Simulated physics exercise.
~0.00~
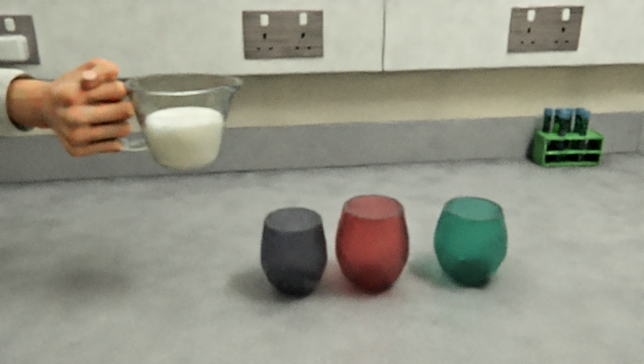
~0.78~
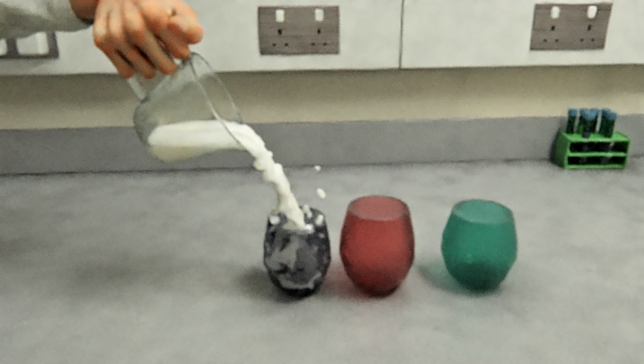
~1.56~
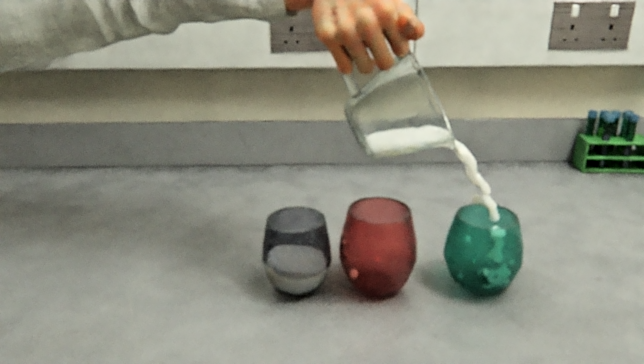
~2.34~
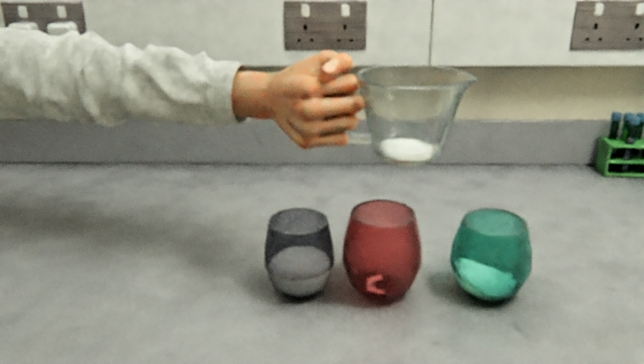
The video shows a hand tilting a clear jug of milk over a dark grey glass, then sweeping right past a red glass to a green one while pouring, before levelling the nearly empty jug, leaving milk visible in the grey and green glasses and a little in the red.
